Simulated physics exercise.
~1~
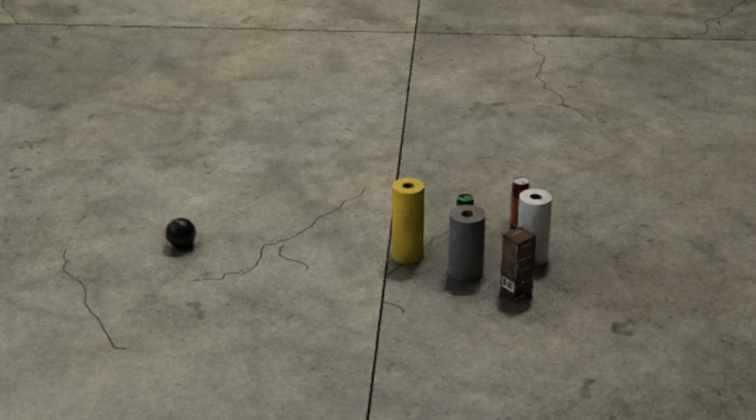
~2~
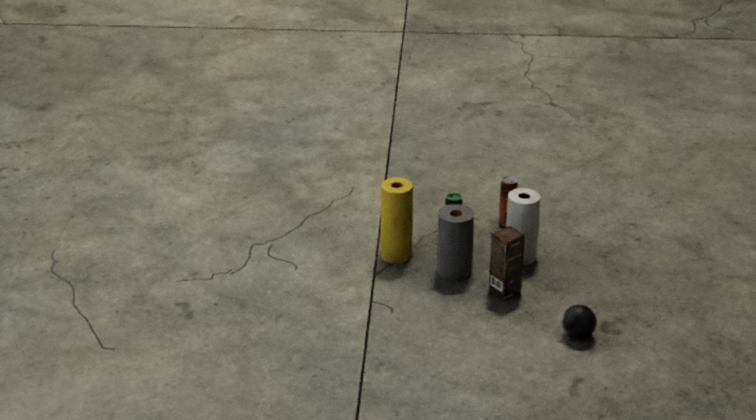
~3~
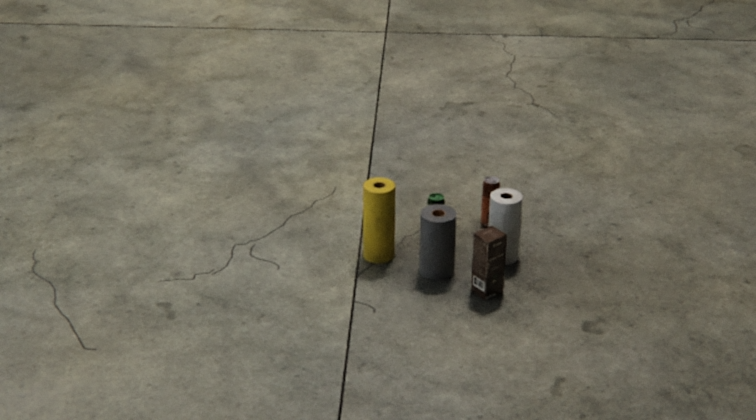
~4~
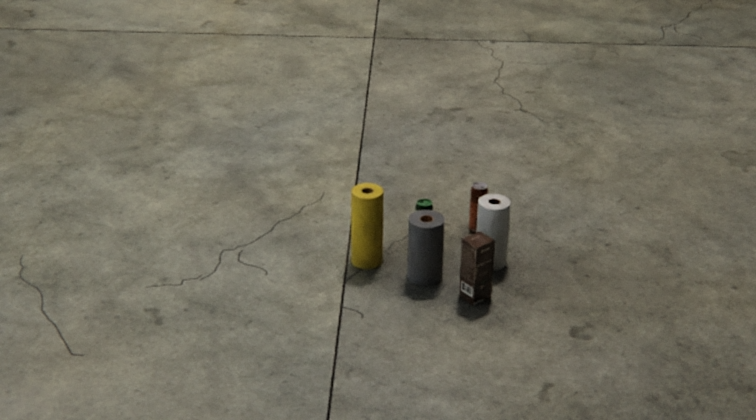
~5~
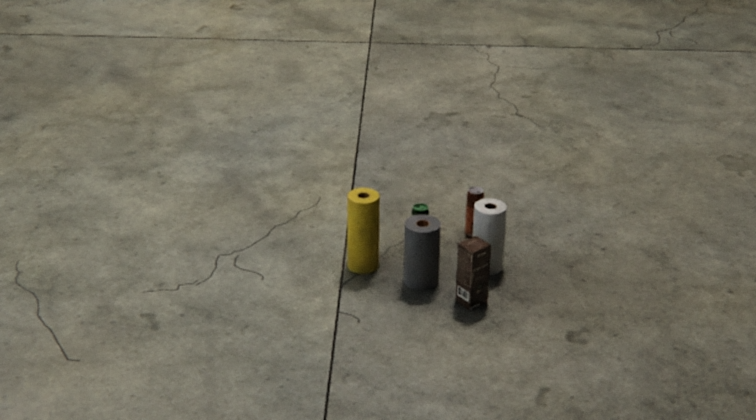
A yellow roll, a grey roll, a white roll, two cans and a brown carton stood grouped on a cracked concrete floor while a black ball travelled right, passed in front of them and went out of view, leaving them all upright.
